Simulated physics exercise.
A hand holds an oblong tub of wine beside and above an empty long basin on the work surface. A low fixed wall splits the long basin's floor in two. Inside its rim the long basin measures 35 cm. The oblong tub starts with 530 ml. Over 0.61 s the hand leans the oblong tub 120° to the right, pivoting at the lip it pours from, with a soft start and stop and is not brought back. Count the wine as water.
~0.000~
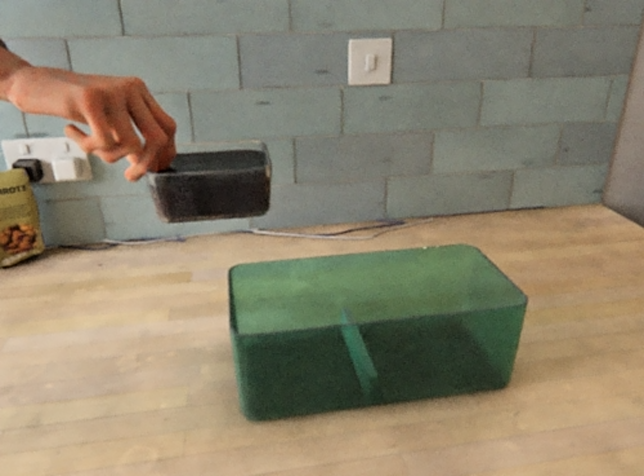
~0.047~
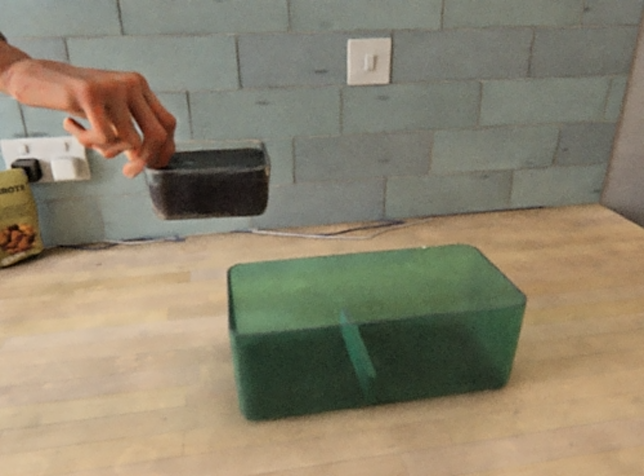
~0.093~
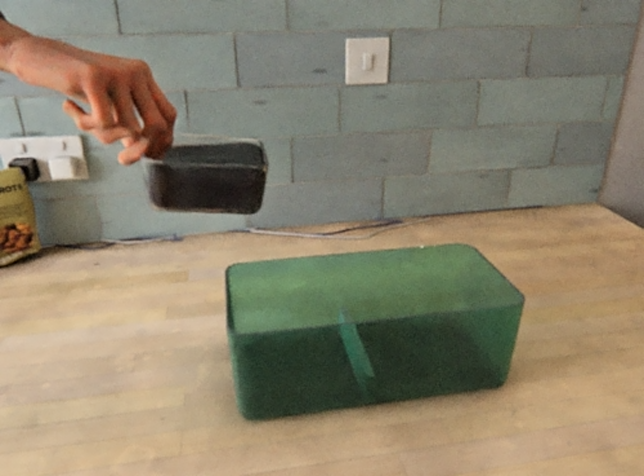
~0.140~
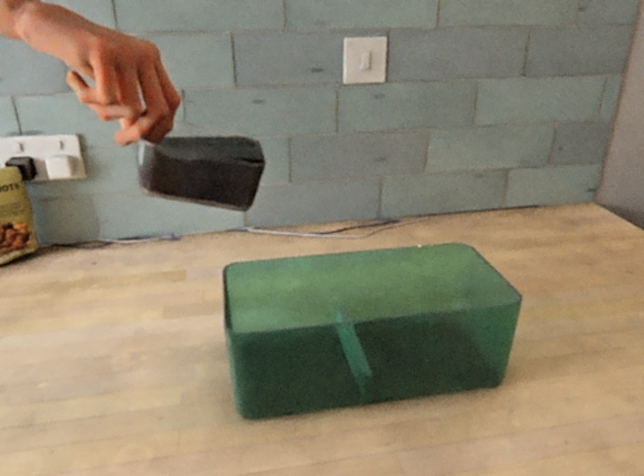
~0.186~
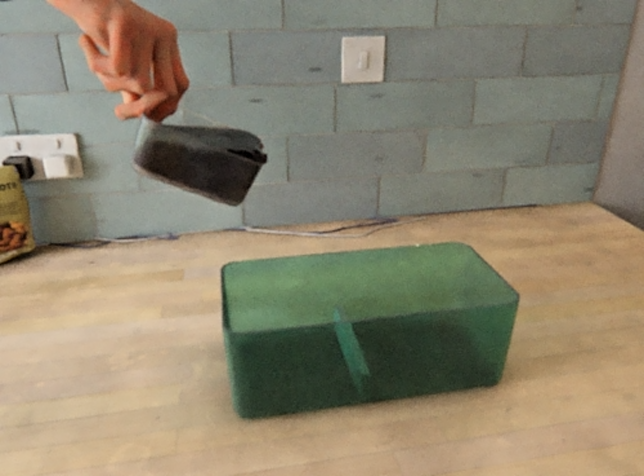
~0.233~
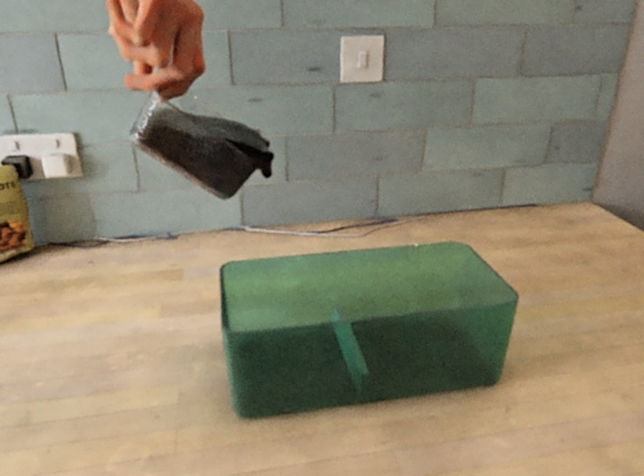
Hand tilting a small clear tub of dark liquid rightward above a long green divided basin, the liquid reaching past its lip.
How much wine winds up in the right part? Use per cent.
About 74 per cent.
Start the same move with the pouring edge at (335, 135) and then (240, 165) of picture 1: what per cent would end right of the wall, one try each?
In turn about 75 and 45 per cent.
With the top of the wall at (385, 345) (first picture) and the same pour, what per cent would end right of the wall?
In that case some 45 per cent.
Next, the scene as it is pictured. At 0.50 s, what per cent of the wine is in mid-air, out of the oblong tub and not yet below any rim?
Some 74 per cent.
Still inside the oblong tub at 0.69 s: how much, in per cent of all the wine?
Some 0 per cent.
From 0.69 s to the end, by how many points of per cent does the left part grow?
About 8 per cent.
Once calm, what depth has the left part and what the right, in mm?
Some 4 mm on the left and 14 mm on the right.
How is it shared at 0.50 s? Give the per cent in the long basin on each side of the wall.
Near 12 on the left, 4 on the right.
By 0.50 s the tilt is 110° and 9 per cent is still to pour, 13 is left of the wall and 4 right of it.
By 0.69 s the tilt is 120° and 0 per cent is still to pour, 14 is left of the wall and 81 right of it.
By 0.89 s the tilt is 120° and 0 per cent is still to pour, 20 is left of the wall and 74 right of it.
By 1.11 s the tilt is 120° and 0 per cent is still to pour, 21 is left of the wall and 74 right of it.
At rest 21 per cent lies left of the wall, 74 right of it and 5 outside.
